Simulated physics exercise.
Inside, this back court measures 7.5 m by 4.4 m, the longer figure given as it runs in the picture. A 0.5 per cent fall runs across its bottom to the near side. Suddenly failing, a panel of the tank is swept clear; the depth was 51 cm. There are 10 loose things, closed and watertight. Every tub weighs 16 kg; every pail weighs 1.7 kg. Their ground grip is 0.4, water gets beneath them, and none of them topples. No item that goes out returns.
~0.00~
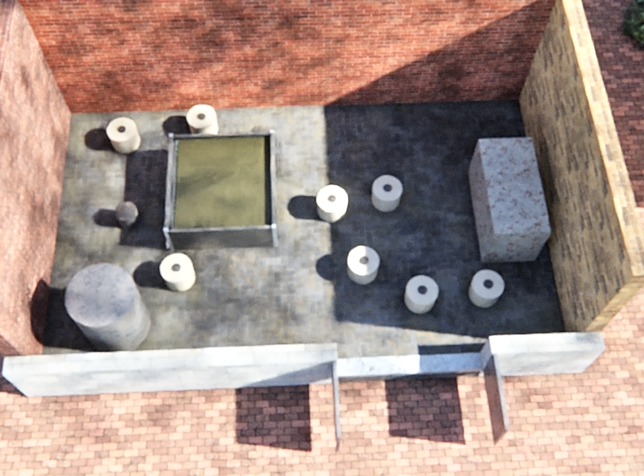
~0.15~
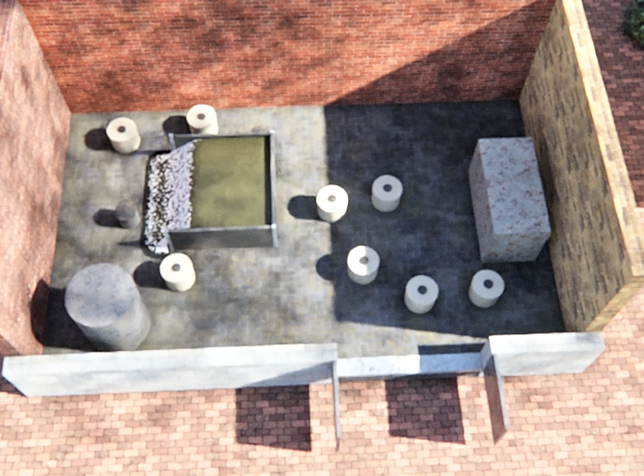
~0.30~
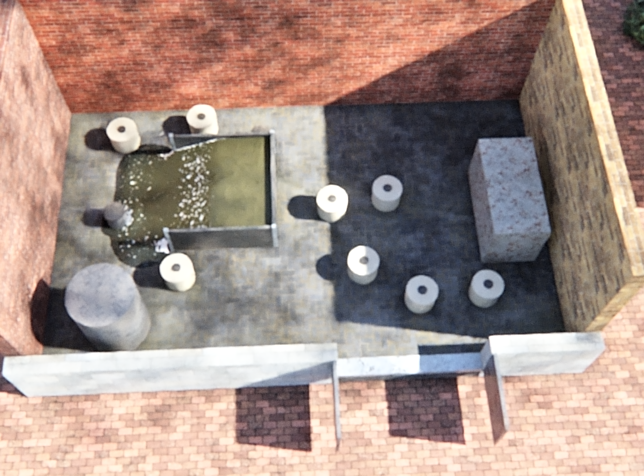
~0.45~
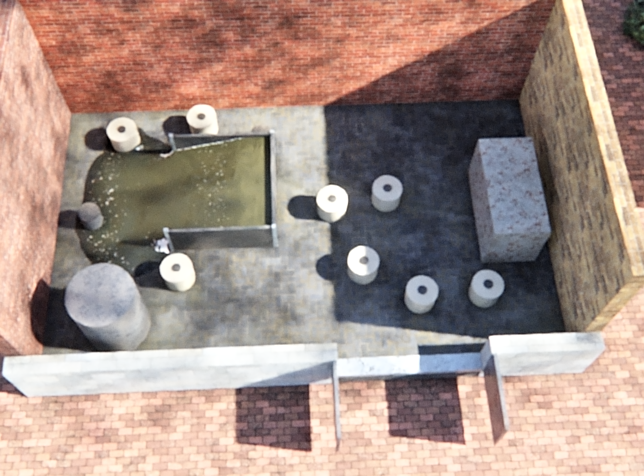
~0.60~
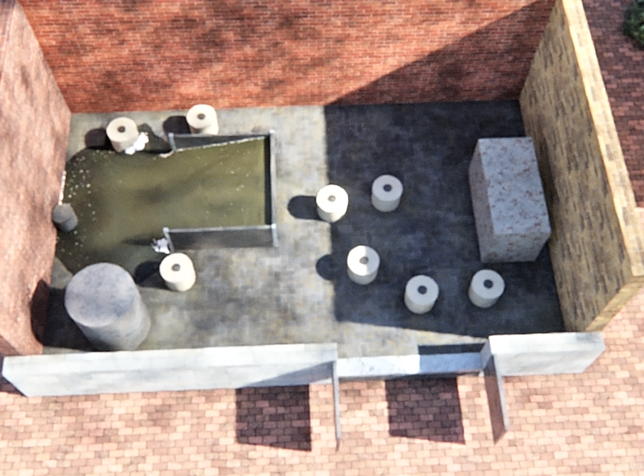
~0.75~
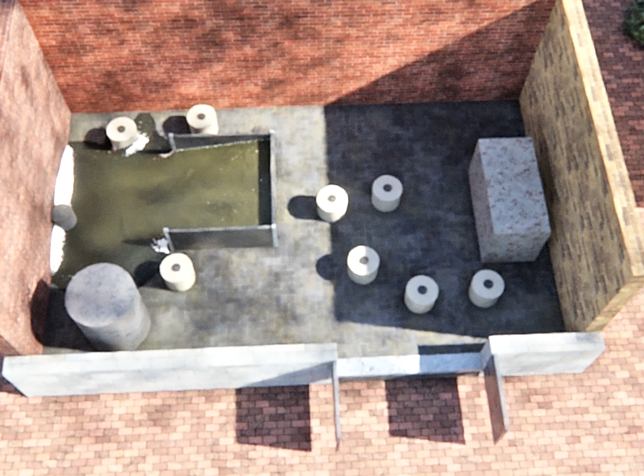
Murky green water bursts through the left side of a square tank in a brick-walled court, tumbling out in a white, foaming front. It spreads left across the floor around the pale cylinders, carrying a small grey one along, and reaches the left wall, where white foam churns beside it.
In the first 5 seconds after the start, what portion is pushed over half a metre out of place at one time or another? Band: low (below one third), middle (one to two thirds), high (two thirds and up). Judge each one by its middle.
Middle.
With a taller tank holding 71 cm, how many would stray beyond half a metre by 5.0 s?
I count 5 of them in that case.
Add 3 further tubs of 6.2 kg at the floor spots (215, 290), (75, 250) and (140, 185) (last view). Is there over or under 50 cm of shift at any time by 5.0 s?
Note, in sequence: Under threshold; over threshold; over threshold.
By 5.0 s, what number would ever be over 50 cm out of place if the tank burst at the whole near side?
Then it comes to 3.
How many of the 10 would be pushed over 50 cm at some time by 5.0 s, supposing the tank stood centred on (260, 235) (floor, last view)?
In that case the number is 5.
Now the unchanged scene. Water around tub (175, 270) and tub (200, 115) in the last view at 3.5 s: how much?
About 4 and 8 cm.
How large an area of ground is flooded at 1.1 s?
Close to 8.0 m2, I'd say.
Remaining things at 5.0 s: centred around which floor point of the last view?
Centred roughly on (343, 227).
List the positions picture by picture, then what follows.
In the first frame, a pail at (126, 211) rests on the ground; a tub at (122, 129) rests on the ground; water covers 2.5 m2; 0 of 10 have shifted.
In the second frame, a pail at (126, 211) rests on the ground; a tub at (122, 129), on the bottom; 3.3 m2 under water; 0 of 10 have shifted.
In the third frame, a pail at (114, 211), on the bottom, 17 cm from its start; a tub at (122, 129), on the bottom; 4.2 m2 under water; 1 of 10 have shifted.
In the fourth frame, a pail at (88, 212), on the bottom, 55 cm from its start; a tub at (122, 129), on the bottom; water covers 5.3 m2; 1 of 10 have shifted.
In the fifth frame, a pail at (62, 213), on the bottom, 94 cm from its start; a tub at (122, 129), on the bottom; 6.5 m2 under water; 1 of 10 have shifted.
In the sixth frame, a pail at (61, 212) floats, 94 cm from its start; a tub at (121, 129), on the bottom; water covers 7.0 m2; 1 of 10 have shifted.
After 1.1 s 1 of 10 are over 50 cm from their spots; 1 afloat.
After 2.2 s 1 of 10 are over 50 cm from their spots; 2 afloat.
After 3.5 s 4 of 10 are over 50 cm from their spots; 2 afloat.
After 5.0 s 4 of 10 are over 50 cm from their spots, and 4 have been at some point; 2 afloat.
